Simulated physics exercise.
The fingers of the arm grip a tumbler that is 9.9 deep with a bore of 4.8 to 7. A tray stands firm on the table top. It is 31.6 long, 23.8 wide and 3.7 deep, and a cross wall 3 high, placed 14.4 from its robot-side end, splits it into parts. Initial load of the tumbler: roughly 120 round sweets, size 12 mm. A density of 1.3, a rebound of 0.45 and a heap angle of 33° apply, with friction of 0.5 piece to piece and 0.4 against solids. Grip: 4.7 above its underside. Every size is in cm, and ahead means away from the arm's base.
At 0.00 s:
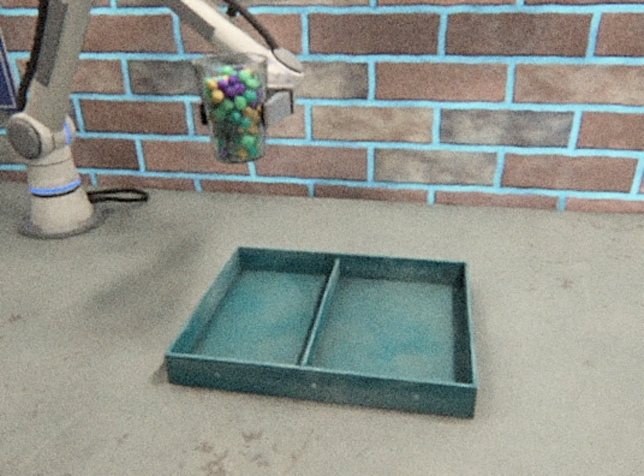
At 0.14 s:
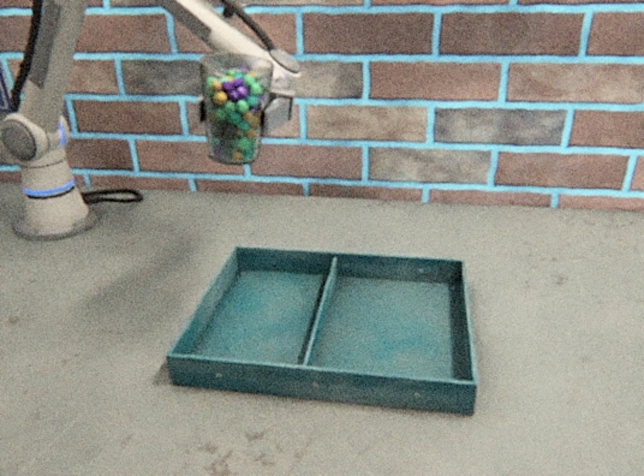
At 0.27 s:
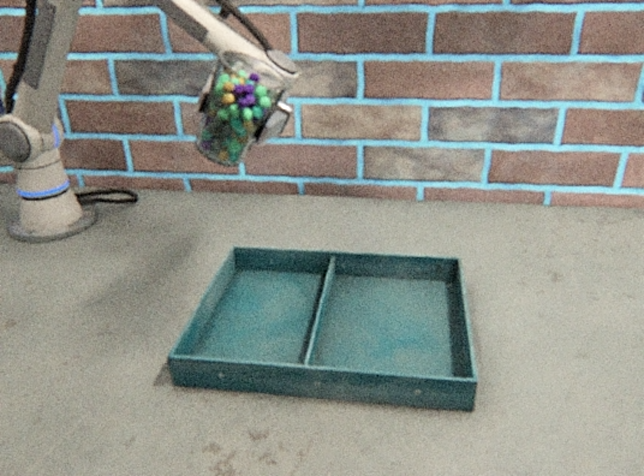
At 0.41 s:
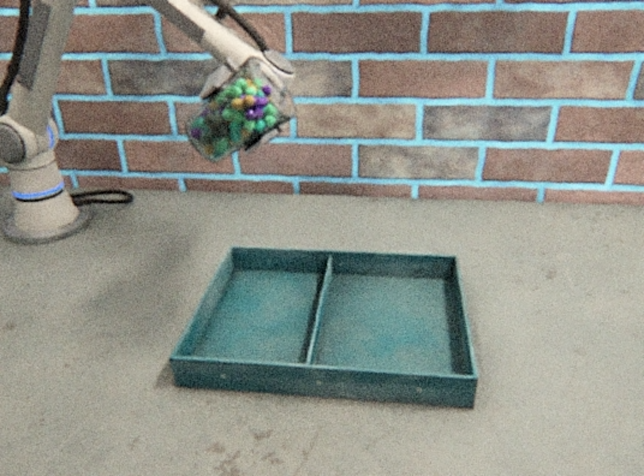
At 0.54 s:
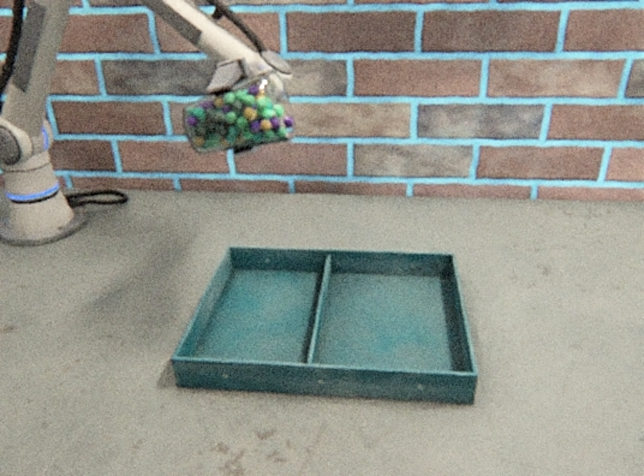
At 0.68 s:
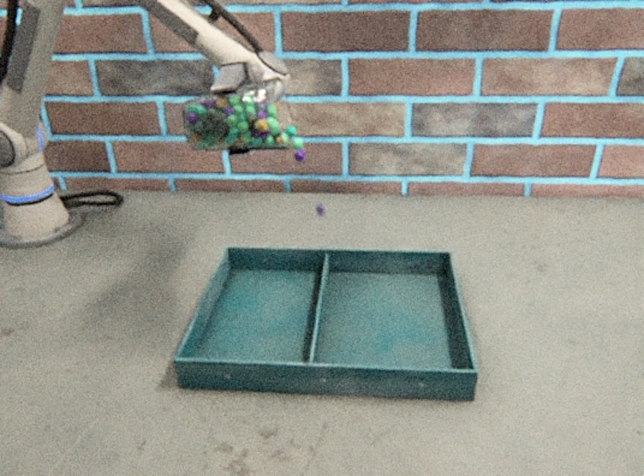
A pale robot arm at the left holds a clear tumbler of green, purple and orange sweets before a brick wall with bright blue mortar, seen from slightly above. On the grey tabletop sits a teal tray divided in two by a cross wall. The arm tilts the tumbler rightward until it lies nearly flat and a few sweets leave its mouth, while the view drifts slightly.
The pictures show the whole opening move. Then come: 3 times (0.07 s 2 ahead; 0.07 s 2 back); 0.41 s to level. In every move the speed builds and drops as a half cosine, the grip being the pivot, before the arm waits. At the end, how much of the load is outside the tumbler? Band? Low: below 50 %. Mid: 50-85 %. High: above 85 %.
Mid.
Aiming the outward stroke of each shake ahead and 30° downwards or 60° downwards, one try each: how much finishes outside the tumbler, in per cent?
It comes to around 45 per cent on the first try and around 25 per cent on the second.
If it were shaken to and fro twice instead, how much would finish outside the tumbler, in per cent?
About 60 %.
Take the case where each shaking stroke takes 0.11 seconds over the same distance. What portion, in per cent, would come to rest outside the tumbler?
I'd expect some 55 per cent.
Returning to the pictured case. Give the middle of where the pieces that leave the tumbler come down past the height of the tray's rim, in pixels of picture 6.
They come through centred close to (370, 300).
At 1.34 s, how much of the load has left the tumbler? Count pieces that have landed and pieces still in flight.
I'd say some 65 percent by then.
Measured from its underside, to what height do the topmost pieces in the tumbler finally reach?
Around 5.0 centimetres above the underside.
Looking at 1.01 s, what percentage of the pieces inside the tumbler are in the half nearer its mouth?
60 %.
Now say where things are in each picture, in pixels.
Tumbler middle at (235, 111), level; upper third of the load around (237, 88), from x 210 to 260, top at y 70; 117 in the tumbler, in the first frame.
Tumbler middle at (235, 112), tilted 8° forward; upper third of the load around (238, 91), from x 210 to 260, top at y 75, in the second frame.
Tumbler middle at (235, 114), tilted 28° forward; upper third of the load around (238, 93), from x 205 to 270, top at y 75, in the third frame.
Tumbler middle at (236, 116), tilted 54° forward; upper third of the load around (240, 101), from x 195 to 275, top at y 85, in the fourth frame.
Tumbler middle at (236, 118), tilted 74° forward; upper third of the load around (237, 106), from x 195 to 290, top at y 90, in the fifth frame.
Tumbler middle at (236, 120), tilted 82° forward; upper third of the load around (232, 110), from x 195 to 320, top at y 100; 115 in the tumbler, 2 in flight or on a rim, in the sixth frame.
By 1.01 s, tilted 82° forward, highest piece 27 above the table; 56 in the tumbler, 36 in the far-side part, 25 in flight or on a rim.
By 1.34 s, tilted 29° forward, highest piece 30 above the table; 74 in the far-side part, 39 in the tumbler, 4 in the robot-side part.
By 1.71 s, level, highest piece 27 above the table; 74 in the far-side part, 39 in the tumbler, 4 in the robot-side part.
By 2.76 s, level, highest piece 27 above the table; 74 in the far-side part, 39 in the tumbler, 4 in the robot-side part.
Final count, 74 in the far-side part, 39 in the tumbler, 4 in the robot-side part. That is 67 % outside the tumbler.
